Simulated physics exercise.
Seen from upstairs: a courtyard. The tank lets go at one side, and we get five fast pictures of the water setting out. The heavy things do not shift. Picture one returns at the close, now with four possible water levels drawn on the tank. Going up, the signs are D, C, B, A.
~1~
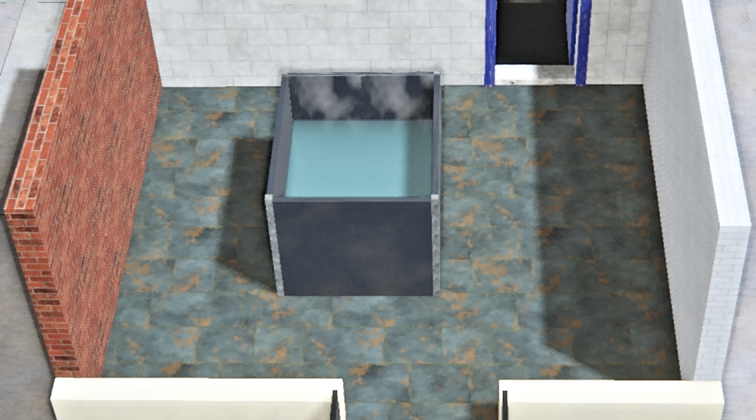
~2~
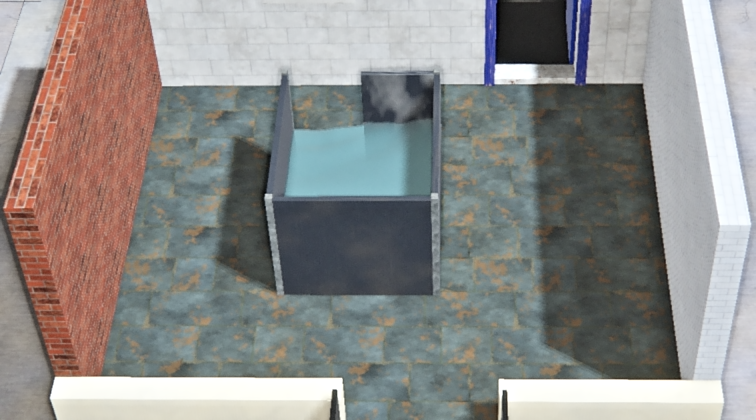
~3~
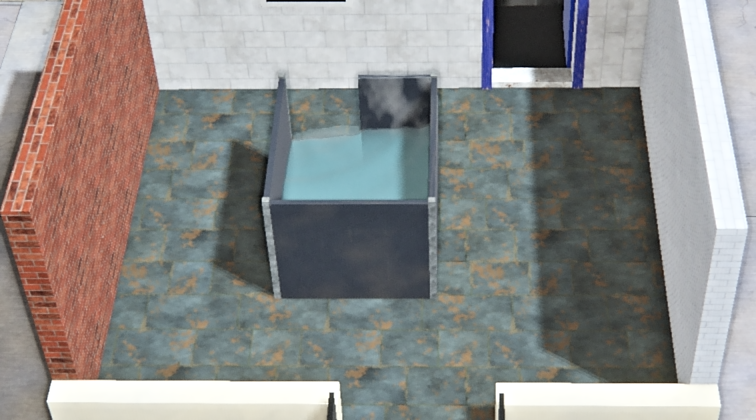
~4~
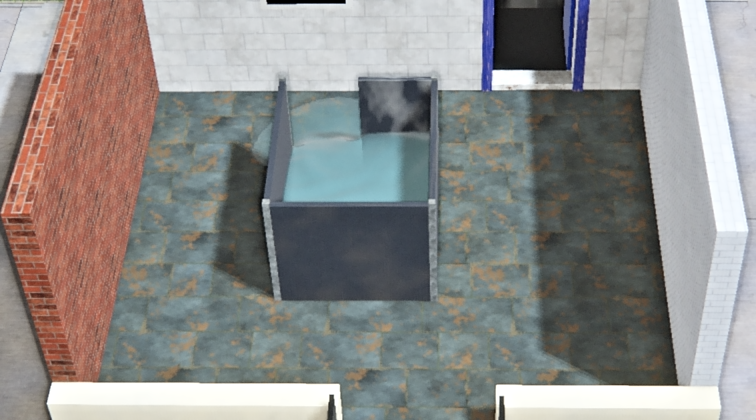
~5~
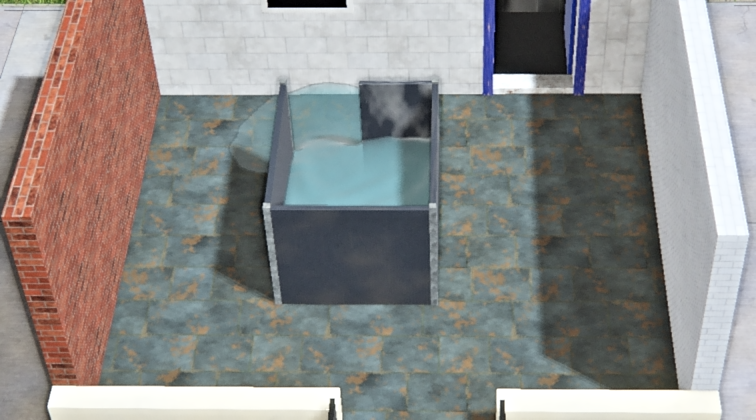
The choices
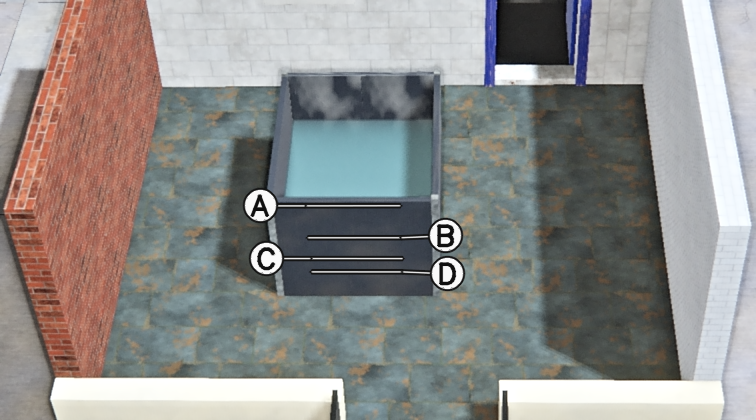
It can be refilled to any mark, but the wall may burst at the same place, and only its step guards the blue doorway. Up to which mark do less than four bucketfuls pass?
Choose B.
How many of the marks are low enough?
Three of the four.
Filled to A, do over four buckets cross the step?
Yes, it does.
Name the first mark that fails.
That is mark A.
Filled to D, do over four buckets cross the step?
No.
On the marked copy, A at (352, 205); B at (354, 237); C at (356, 258); D at (357, 271); from the bottom up D, C, B, A.
Choosing A, about 9 bucketfuls get in.
Choosing B, a splash gets over, under a bucket.
Choosing C, nothing gets over.
Choosing D, nothing gets over.
